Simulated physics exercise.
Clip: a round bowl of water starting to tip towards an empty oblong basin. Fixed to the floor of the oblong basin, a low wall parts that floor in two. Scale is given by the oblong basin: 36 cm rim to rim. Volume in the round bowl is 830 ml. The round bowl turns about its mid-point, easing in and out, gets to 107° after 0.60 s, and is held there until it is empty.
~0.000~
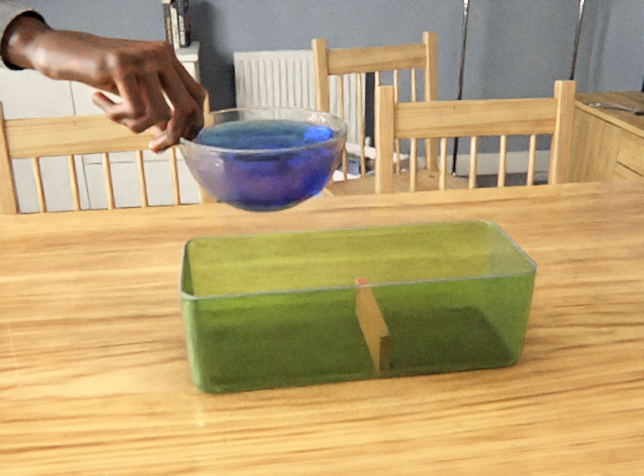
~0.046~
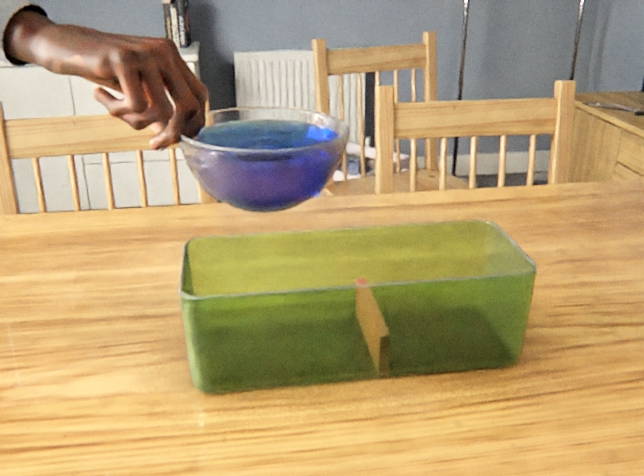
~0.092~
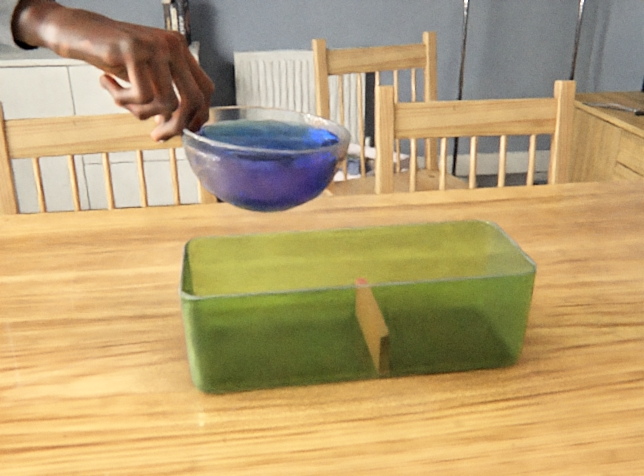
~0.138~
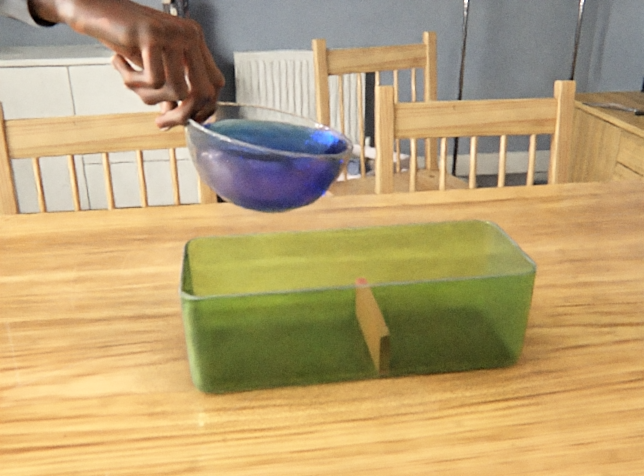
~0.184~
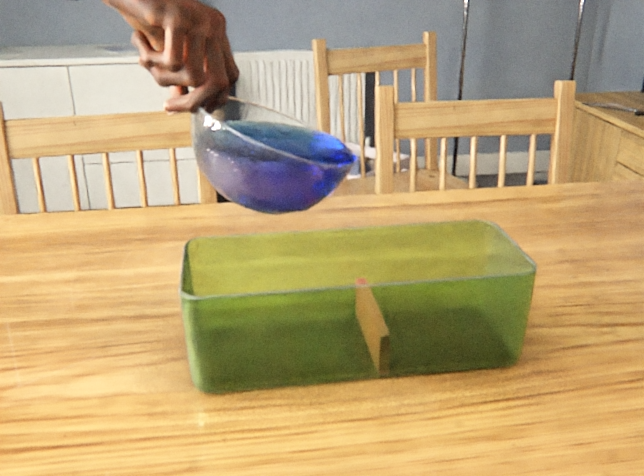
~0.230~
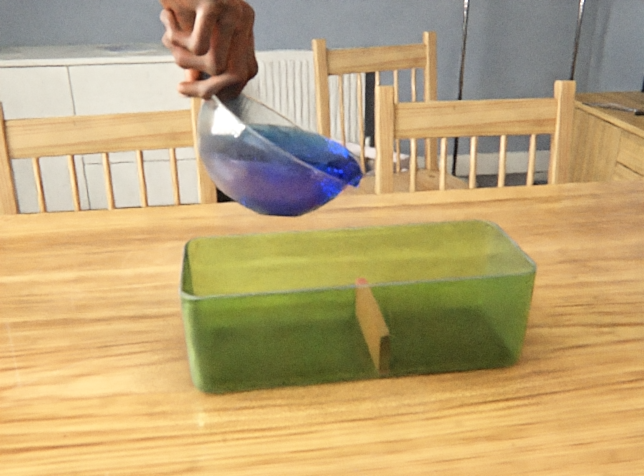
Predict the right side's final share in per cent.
The right side finishes with roughly 51 per cent.
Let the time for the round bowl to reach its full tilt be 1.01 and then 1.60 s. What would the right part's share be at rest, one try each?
Respectively about 70 and 75 percent.
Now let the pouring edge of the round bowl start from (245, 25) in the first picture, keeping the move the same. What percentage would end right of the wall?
It would then come to around 15 percent.
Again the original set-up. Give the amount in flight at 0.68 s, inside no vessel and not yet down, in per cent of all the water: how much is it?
Roughly 14 per cent.
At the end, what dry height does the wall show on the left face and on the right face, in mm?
On the left it's about 34 mm; on the right, about 26 mm.
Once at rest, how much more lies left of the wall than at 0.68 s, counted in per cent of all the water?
Around 6 in a hundred.
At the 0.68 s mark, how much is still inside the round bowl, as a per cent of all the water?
Close to 0 in a hundred.
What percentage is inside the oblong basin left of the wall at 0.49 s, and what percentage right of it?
I'd say some 20 in a hundred on the left and 50 on the right.
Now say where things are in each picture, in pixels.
The first picture shows tilt 0°; pouring edge (345, 125); surface from (183, 141) to (340, 133); the oblong basin's rim runs from (183, 268) to (515, 245); the wall's top is at (372, 305).
The second picture shows tilt 2°; pouring edge (346, 128); surface from (183, 140) to (341, 135).
The third picture shows tilt 6°; pouring edge (348, 134); surface from (185, 136) to (343, 138).
The fourth picture shows tilt 13°; pouring edge (350, 145); surface from (190, 134) to (346, 142).
The fifth picture shows tilt 23°; pouring edge (351, 159); surface from (195, 134) to (348, 149); 2 per cent is over the edge.
The sixth picture shows tilt 34°; pouring edge (349, 175); surface from (201, 138) to (337, 158); 9 per cent is over the edge.
By 0.49 s the tilt is 99° and 9 per cent is still to pour, 19 is left of the wall and 51 right of it.
By 0.68 s the tilt is 107° and 0 per cent is still to pour, 39 is left of the wall and 46 right of it.
By 0.88 s the tilt is 107° and 0 per cent is still to pour, 42 is left of the wall and 53 right of it.
By 1.10 s the tilt is 107° and 0 per cent is still to pour, 44 is left of the wall and 51 right of it.
At rest 44 per cent lies left of the wall, 51 right of it and 5 outside.
